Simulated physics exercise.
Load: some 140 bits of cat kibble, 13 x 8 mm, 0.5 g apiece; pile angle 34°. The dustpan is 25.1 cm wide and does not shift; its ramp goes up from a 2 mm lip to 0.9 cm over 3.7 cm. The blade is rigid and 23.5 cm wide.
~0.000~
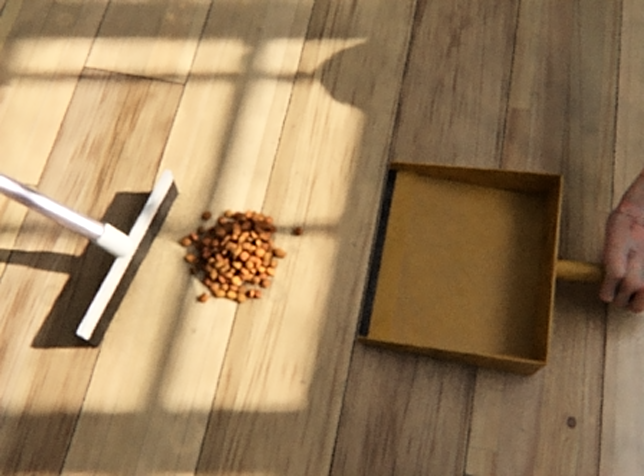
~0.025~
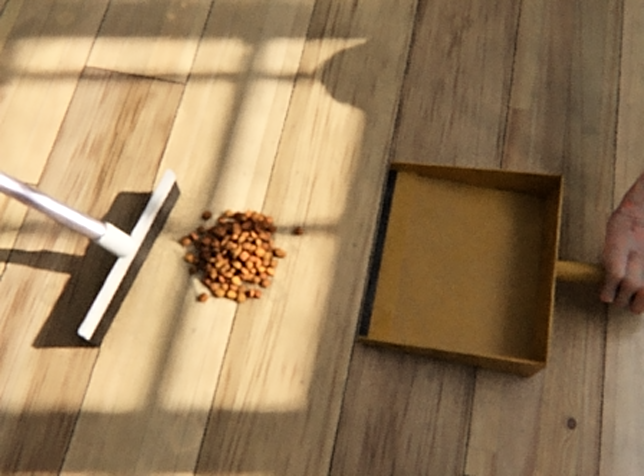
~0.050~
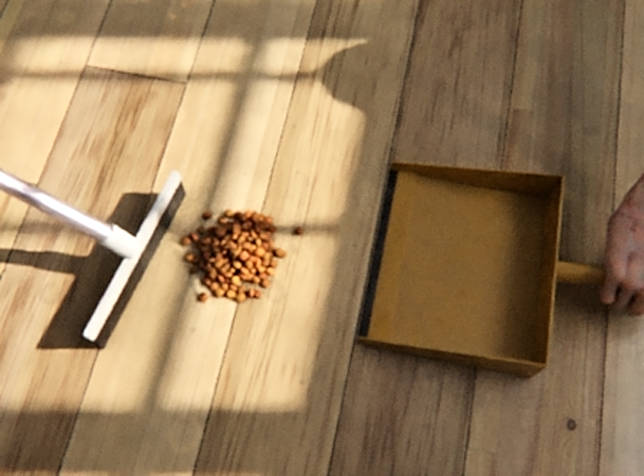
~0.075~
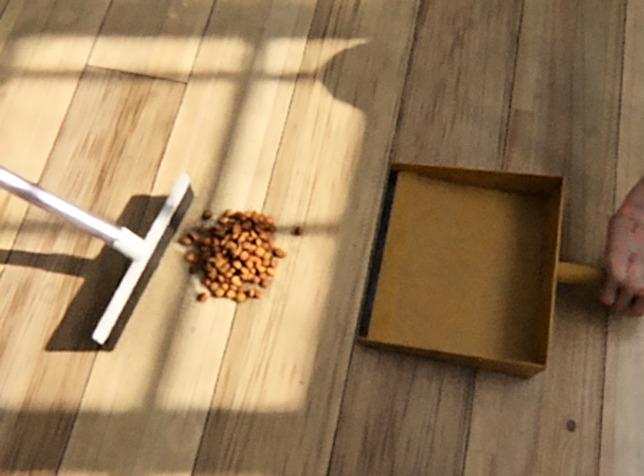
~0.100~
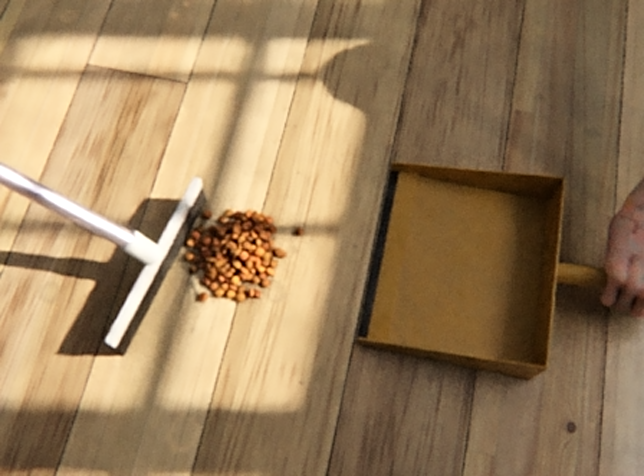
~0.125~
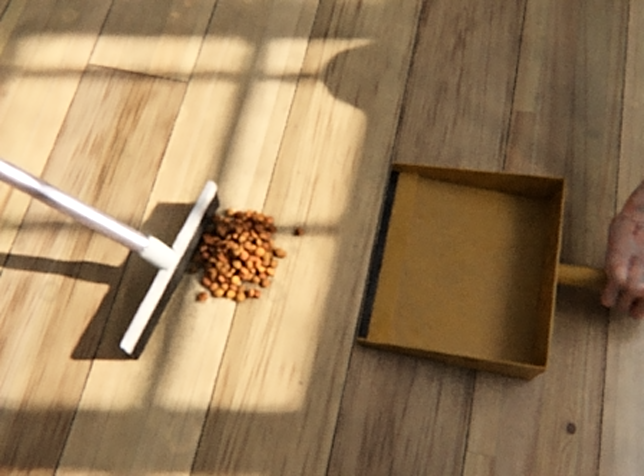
On a sunlit wooden floor, a white-edged blade on a pale handle slid right until it pressed into a small heap of brown kibble, while a hand held a brown dustpan still on the right.
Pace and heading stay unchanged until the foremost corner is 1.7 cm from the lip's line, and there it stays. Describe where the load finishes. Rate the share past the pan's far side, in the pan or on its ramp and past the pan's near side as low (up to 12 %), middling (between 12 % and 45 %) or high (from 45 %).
Shares - far side: Low; pan: Middling; near side: Middling.
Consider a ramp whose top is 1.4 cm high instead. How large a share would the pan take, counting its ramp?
I'd expect close to 35 per cent.
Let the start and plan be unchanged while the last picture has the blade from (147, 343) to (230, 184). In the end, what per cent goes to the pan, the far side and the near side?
Per cent by place - pan 50, far side 0, near side 15.
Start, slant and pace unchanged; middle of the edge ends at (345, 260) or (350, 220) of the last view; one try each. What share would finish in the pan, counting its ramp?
Some 30 and 20 per cent.
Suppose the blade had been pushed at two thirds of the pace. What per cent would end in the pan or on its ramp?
It would be around 35 per cent.
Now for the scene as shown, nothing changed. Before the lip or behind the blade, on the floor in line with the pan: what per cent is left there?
Some 45 per cent of them end up there.
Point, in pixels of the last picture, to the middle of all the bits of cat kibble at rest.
Somewhere near (364, 300) in the last picture.
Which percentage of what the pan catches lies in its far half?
Around 10 percent.
After 0.27 s, middle of the blade 13 cm from the lip; 0 % over the lip, far side 0 %, near side 5 %.
Then, at 0.36 s, middle of the blade 6 cm from the lip; 0 % over the lip, far side 0 %, near side 10 %.
After 0.59 s, middle of the blade 4 cm from the lip; 40 % over the lip, far side 0 %, near side 15 %.
At rest (1.1 s), far side 0 %, pan 40 %, near side 15 %, in front of the lip or behind the blade 45 %.
